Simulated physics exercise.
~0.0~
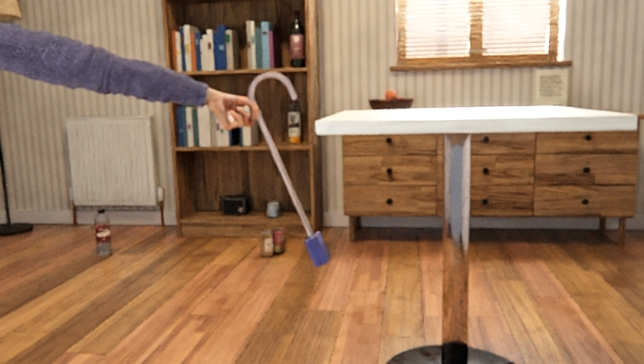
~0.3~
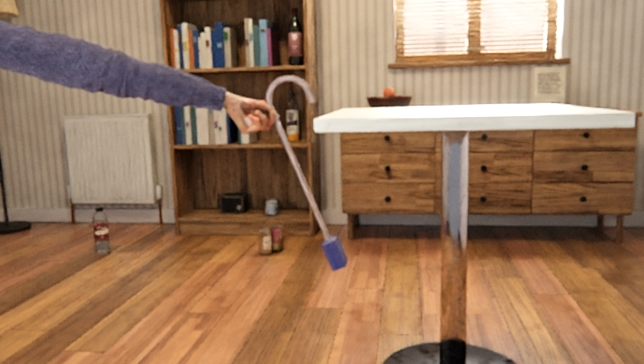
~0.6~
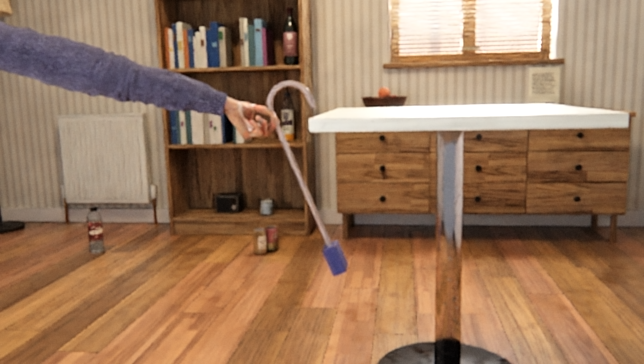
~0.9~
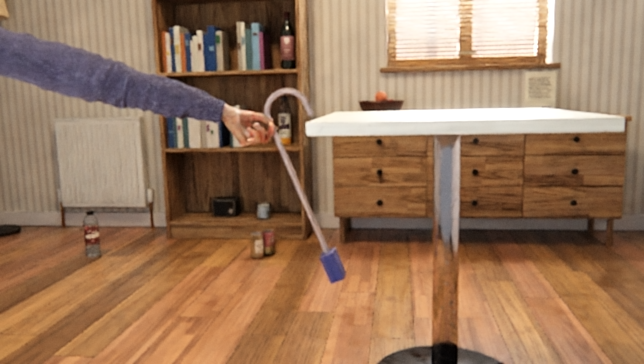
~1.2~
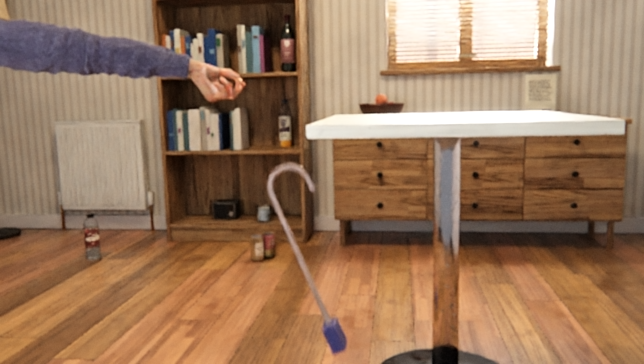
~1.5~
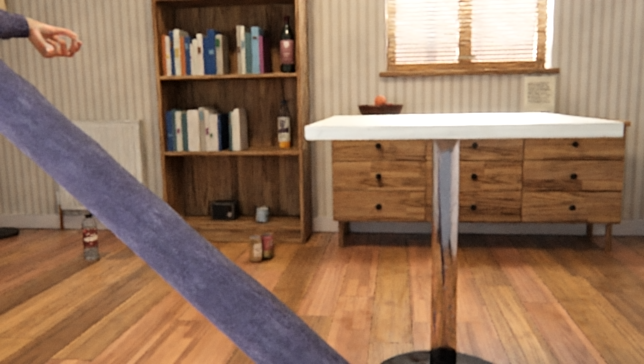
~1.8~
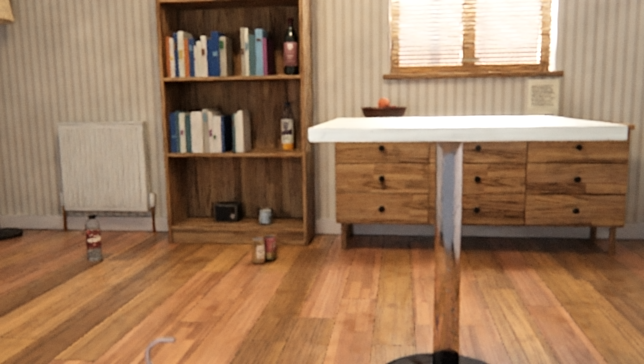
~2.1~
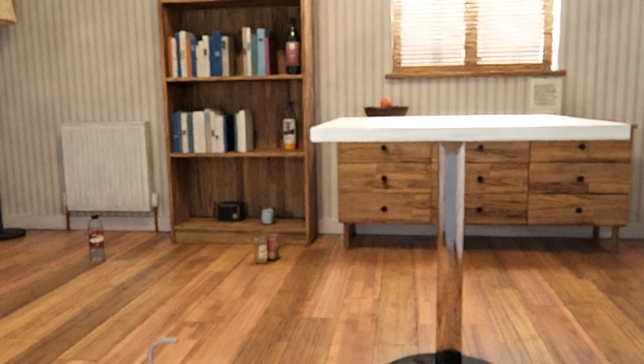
The video shows a hand moving a blue-ended brush with a crooked handle to the edge of a white table and letting go. The brush drops as the arm draws back, and it ends up on the wooden floor at lower left, only partly in view.
